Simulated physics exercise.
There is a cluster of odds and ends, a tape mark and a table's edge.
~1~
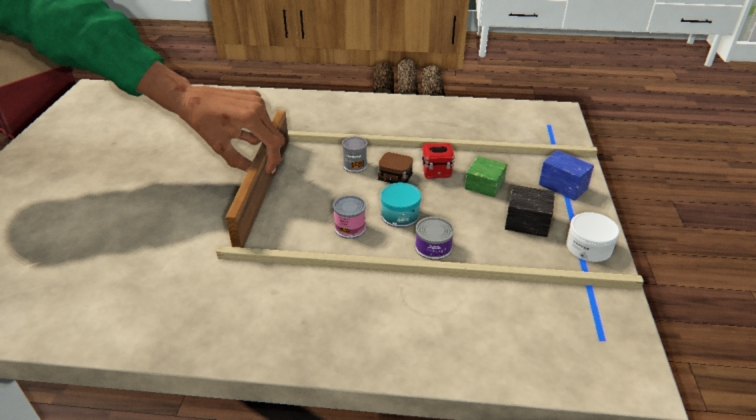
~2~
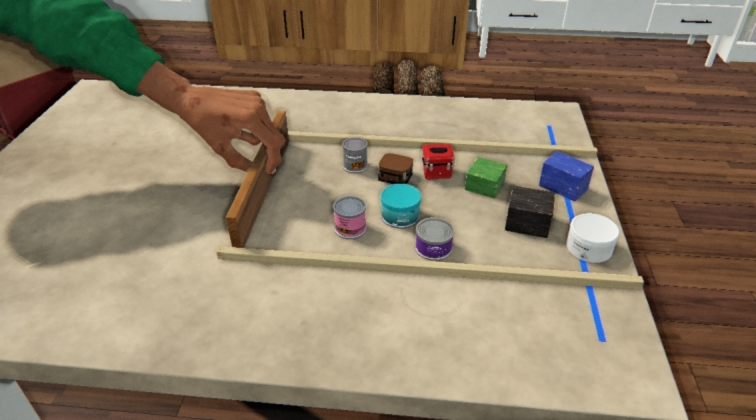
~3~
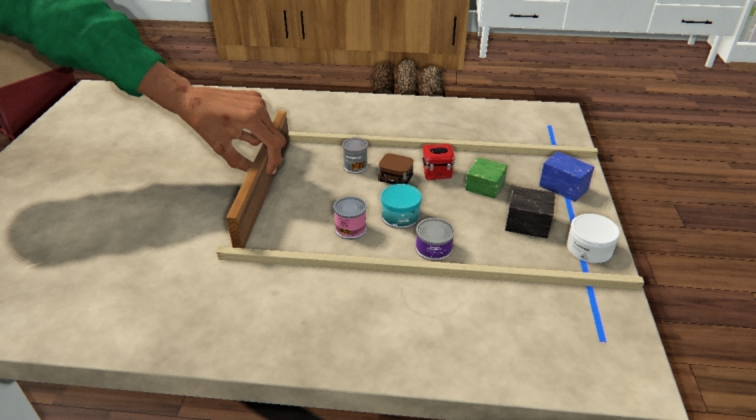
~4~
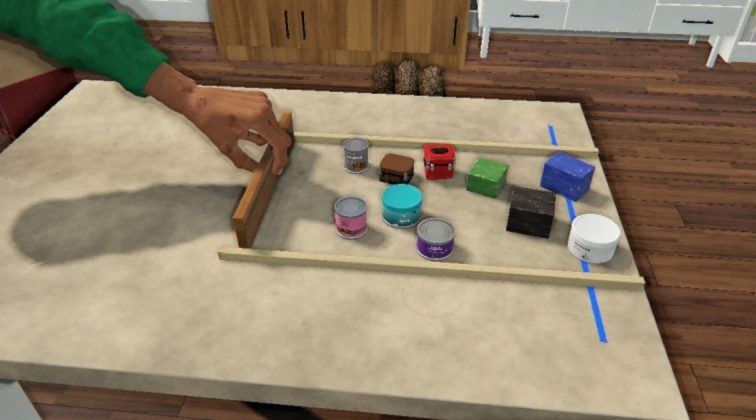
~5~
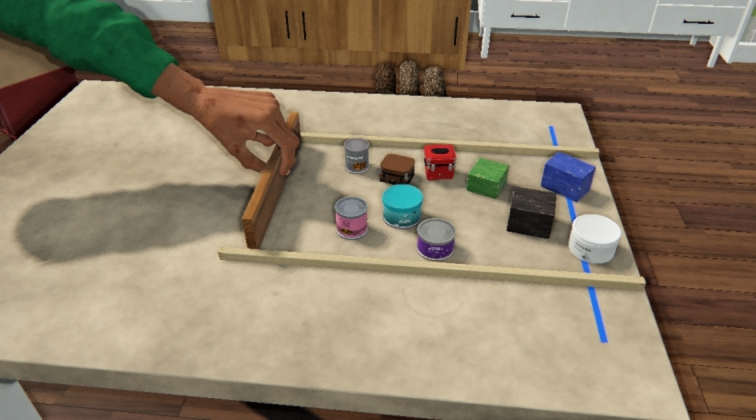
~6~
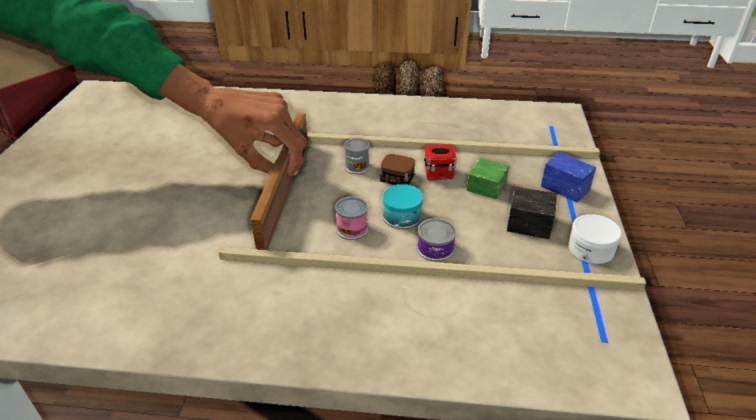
A hand slides a wooden board slightly right toward small tins and blocks on a table.
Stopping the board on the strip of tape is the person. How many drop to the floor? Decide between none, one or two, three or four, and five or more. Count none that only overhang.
Turns out the ones that don't stay up top number three or four.
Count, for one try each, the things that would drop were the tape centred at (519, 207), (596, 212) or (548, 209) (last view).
The counts: 0, 5 and 1.
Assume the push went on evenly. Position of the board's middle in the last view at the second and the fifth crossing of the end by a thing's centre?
Pixels, in order: Around (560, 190), around (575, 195).
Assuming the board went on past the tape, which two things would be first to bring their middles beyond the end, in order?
Listed earliest first, the blue block comes before the black block.
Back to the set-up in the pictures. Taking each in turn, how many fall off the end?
The number that fall is 4.
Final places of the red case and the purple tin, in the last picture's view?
Going in order, first (606, 167) and next (608, 259).
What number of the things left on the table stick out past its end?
The total here is 1.
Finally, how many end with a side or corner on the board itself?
That makes 5.
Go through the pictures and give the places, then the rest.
The first picture shows white tub (592, 237); blue block (566, 175); black block (530, 210); board (262, 173); tape (570, 209).
The second picture shows blue block (566, 176); purple tin (434, 239).
The third picture shows black block (530, 212); board (262, 174).
The fourth picture shows white tub (593, 239); brown case (397, 170).
The fifth picture shows blue block (568, 177); pink pot (352, 218).
The sixth picture shows white tub (594, 239); blue block (568, 177); black block (532, 212); board (284, 176); tape (572, 210).
Soon after, none off yet; white tub at rest near (594, 239); blue block at rest near (568, 177); black block at rest near (532, 212).
After that, none off yet; white tub at rest near (594, 239); blue block at rest near (568, 177); black block displaced a little near (548, 213).
In the end, the number that fall off is three or four; gone, green block, black block, blue block and white tub.
